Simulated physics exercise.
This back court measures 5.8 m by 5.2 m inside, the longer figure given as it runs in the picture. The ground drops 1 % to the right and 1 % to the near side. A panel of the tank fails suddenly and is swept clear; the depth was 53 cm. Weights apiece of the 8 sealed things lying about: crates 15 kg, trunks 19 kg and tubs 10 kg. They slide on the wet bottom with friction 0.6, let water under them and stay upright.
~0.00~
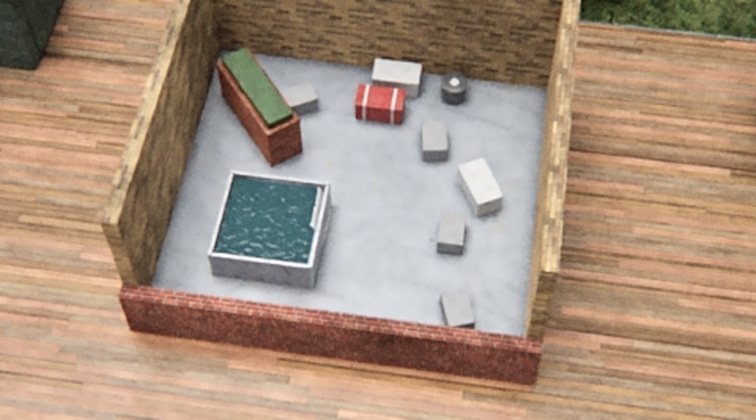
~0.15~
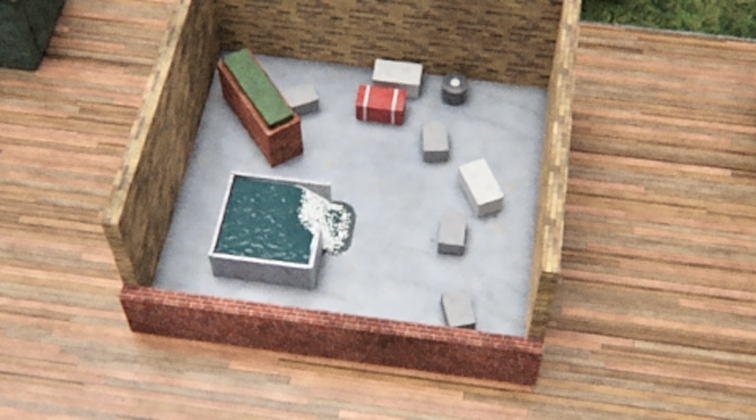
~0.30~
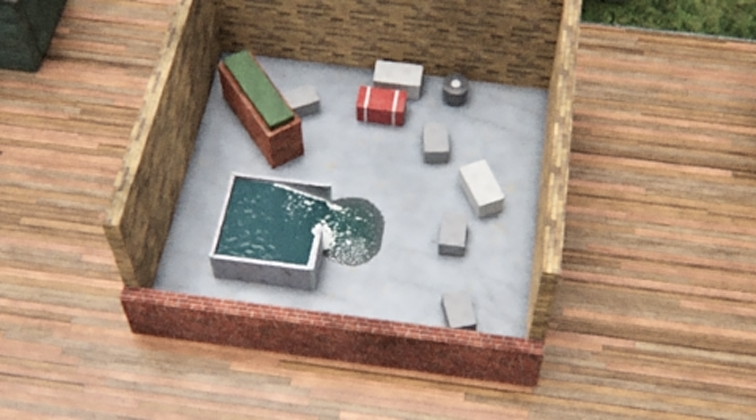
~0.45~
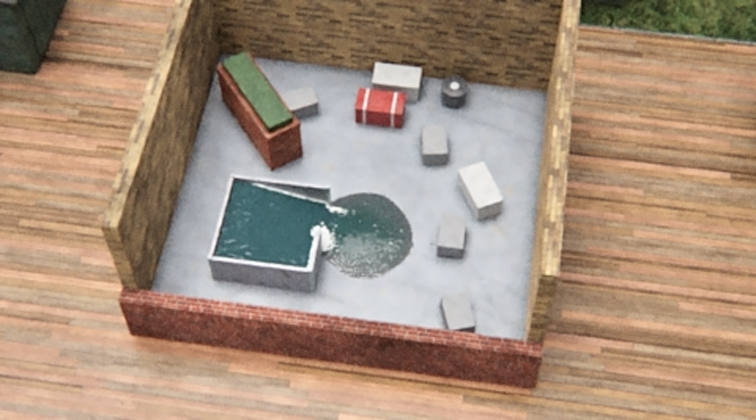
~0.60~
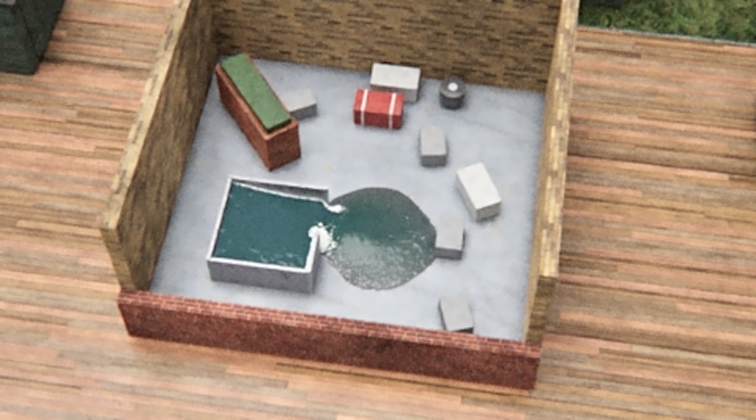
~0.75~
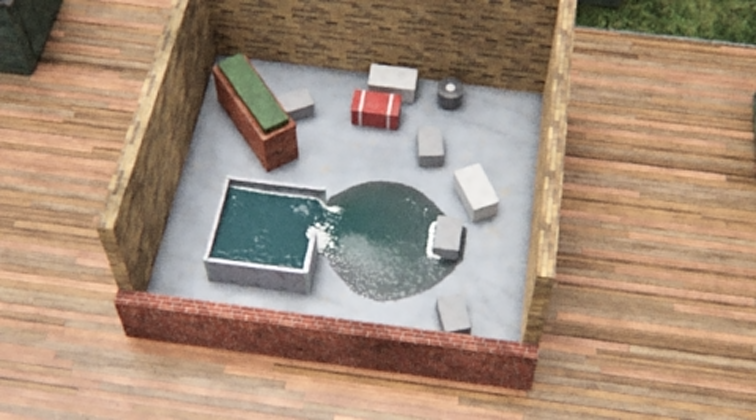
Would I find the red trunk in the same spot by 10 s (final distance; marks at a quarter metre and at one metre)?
The red trunk stays put.
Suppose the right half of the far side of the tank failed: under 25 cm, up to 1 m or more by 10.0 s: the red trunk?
Then the red trunk travels far.
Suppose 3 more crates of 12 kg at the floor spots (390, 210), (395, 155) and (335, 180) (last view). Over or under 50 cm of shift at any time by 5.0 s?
In that order: More, short of it, less.
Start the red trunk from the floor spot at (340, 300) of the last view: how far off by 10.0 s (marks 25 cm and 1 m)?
It holds its place.
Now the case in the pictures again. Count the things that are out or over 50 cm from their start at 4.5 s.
I count 2.
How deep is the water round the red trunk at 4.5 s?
About 2 cm.
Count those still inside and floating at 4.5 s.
At that moment 3.
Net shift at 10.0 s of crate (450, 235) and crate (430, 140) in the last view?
In that order: 120 cm, 40 cm.
After 2.0 s the red trunk is near (376, 102), 0.0 m from its start, aground; 1 afloat.
After 4.5 s the red trunk is near (376, 102), 0.0 m from its start, aground; 3 afloat.
After 7.0 s the red trunk is near (376, 102), 0.0 m from its start, aground; 5 afloat.
After 10.0 s the red trunk is near (376, 102), 0.0 m from its start, aground; 2 afloat.
